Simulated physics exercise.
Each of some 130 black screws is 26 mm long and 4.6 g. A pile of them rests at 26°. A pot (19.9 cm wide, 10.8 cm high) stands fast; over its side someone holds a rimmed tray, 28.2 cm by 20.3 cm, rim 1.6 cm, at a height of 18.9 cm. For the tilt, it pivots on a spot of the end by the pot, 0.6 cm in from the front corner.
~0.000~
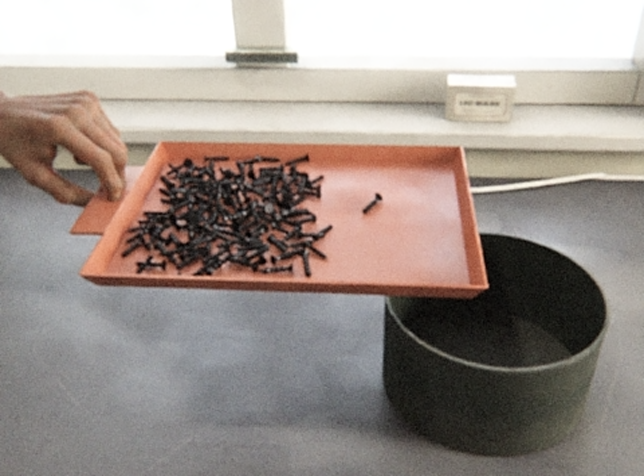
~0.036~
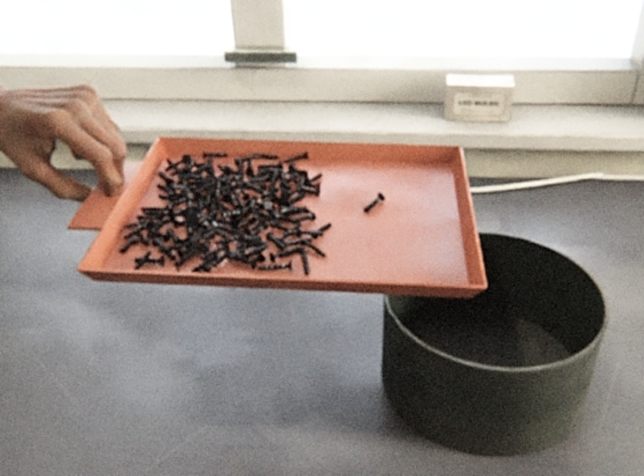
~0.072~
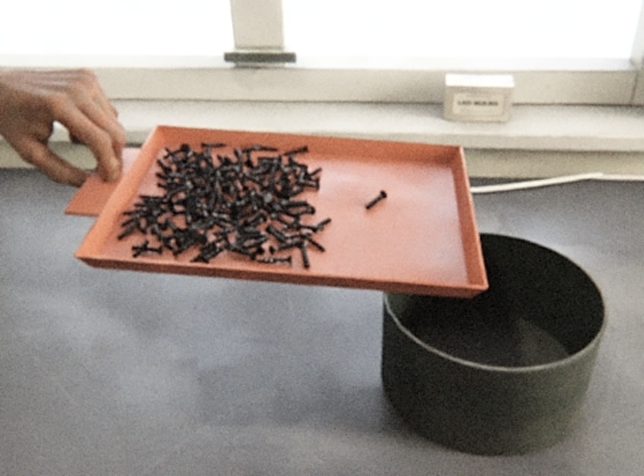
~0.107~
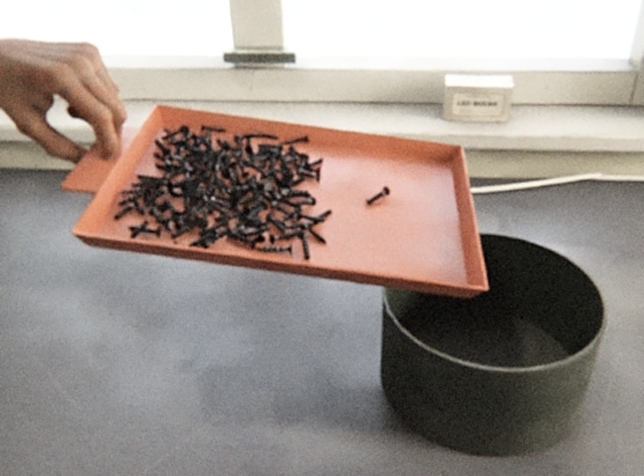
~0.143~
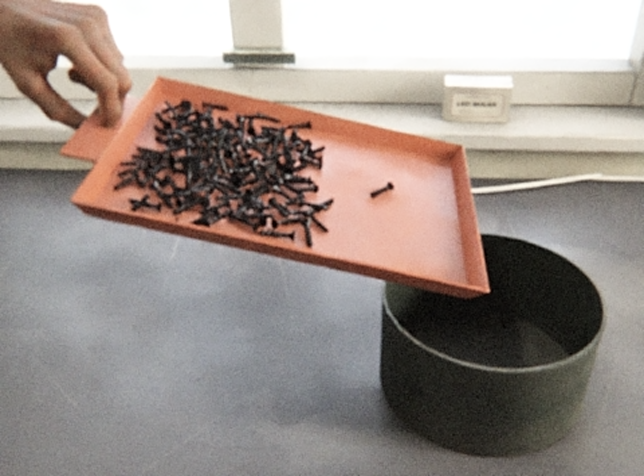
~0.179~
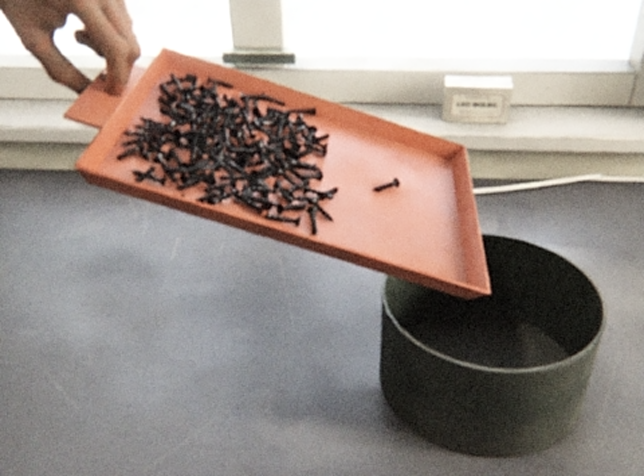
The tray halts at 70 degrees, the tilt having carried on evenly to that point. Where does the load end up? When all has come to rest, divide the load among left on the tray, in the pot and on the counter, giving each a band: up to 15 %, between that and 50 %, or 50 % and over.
Tray: Up to 15 %; pot: 50 % and over; counter: Between 15 and 50 %.
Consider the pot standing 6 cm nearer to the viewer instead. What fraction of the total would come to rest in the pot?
Then about 75 per cent.
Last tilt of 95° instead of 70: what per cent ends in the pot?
It would be near 80 per cent.
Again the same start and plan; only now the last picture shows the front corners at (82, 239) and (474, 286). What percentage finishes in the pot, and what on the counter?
Pot 0; counter 100.
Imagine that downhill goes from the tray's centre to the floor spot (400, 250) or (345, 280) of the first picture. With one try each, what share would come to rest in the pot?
I'd put it at about 10 per cent for the first tilt and about 0 per cent for the second.
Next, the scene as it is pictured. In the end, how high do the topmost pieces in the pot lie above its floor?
Measured height: Approx. 2.0 cm.
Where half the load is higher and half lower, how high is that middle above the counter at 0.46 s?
The halfway mark is near 32 cm.
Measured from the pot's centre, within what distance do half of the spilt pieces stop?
22 cm.
Then, at 0.35 s, tilt 46 degrees; the tray holds 100 %, the pot 0 %.
After 0.46 s, tilt 64 degrees; the tray holds 100 %, the pot 0 %.
After 0.71 s, tilt 70 degrees; the tray holds 0 %, the pot 75 %.
By 1.9 s all is still; tray 0 %, pot 75 %, counter 25 %.
